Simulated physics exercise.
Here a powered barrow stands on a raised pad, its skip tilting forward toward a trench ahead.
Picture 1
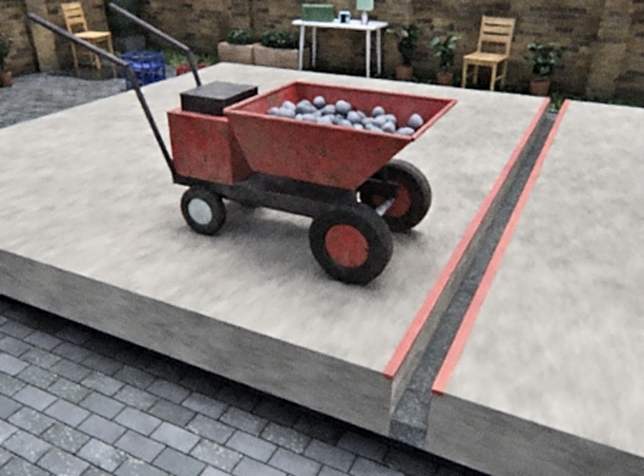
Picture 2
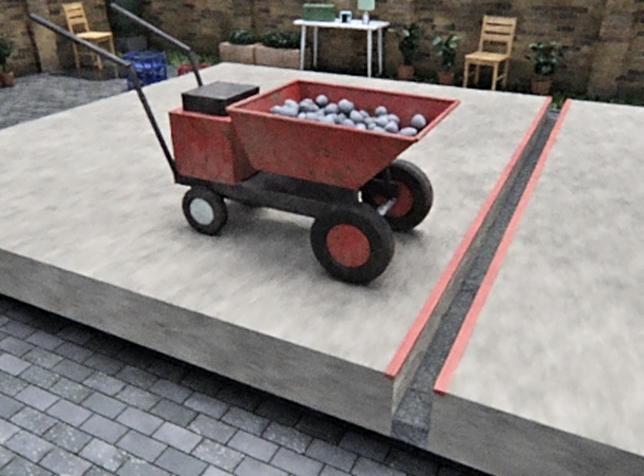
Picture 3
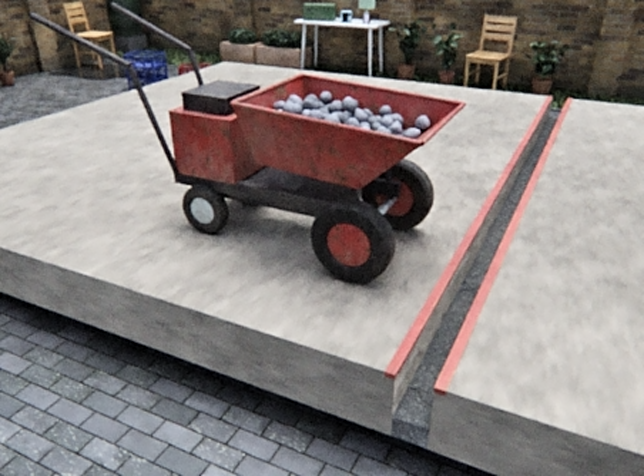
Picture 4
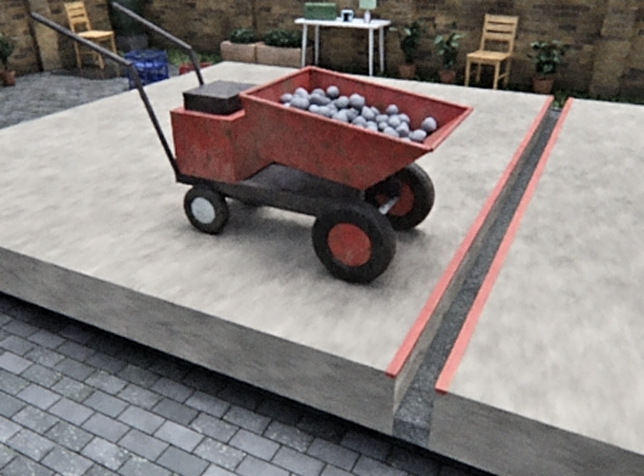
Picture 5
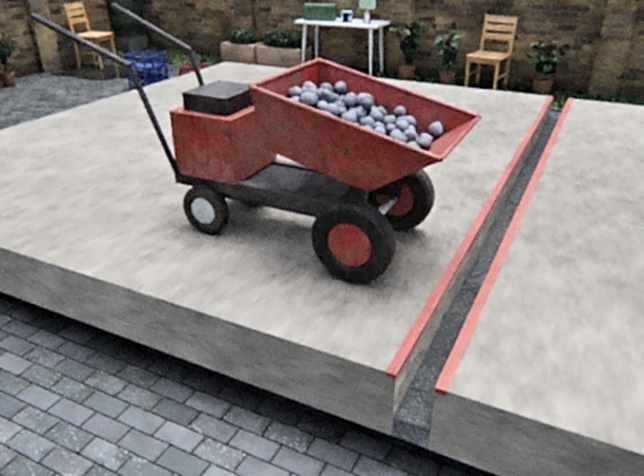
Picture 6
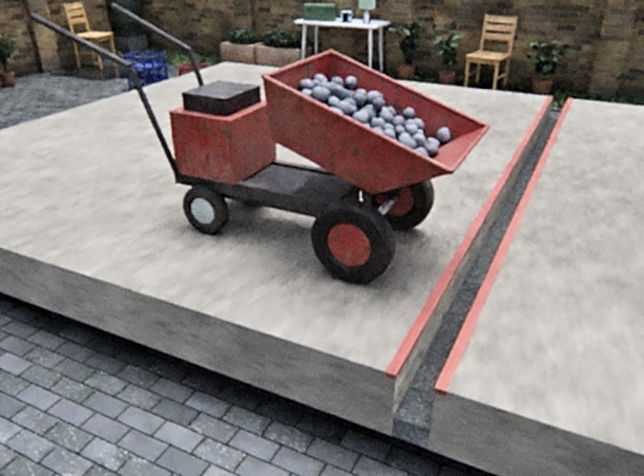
A red powered barrow stood still on a raised concrete pad near a narrow trench while its skip, loaded with round grey cobbles, gradually tilted forward to the right, its back end rising.
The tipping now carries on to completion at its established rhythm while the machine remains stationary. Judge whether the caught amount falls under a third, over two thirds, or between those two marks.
It falls under a third.
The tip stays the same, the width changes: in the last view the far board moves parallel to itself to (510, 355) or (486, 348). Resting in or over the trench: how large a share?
60 % and 20 %, give or take.
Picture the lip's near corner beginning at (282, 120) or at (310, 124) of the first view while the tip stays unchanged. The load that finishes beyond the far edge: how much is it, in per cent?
First try: Some 0 %; second try: 10 %.
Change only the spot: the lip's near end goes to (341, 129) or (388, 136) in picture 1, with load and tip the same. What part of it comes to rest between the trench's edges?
First try: 50 per cent; second try: 30 per cent.
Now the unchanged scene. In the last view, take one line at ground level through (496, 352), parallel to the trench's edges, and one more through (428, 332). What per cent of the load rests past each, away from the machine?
Result, first then second: 70 %, 80 %.
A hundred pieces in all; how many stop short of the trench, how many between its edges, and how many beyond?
Estimates - short: 0 in a hundred, between: 0 in a hundred, beyond: 80 in a hundred.
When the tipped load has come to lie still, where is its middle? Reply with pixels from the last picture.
Somewhere around (565, 290) in the final view.
Soon, skip tipped steeply; all in the skip.
A while on, skip tipped right over; about two thirds in the skip; about a third beyond it; a stray few falling.
Towards the end, skip tipped right over; about a quarter in the skip; most beyond it.
Finally, skip tipped right over; about a quarter in the skip; none in or heaped over the trench; most beyond it.
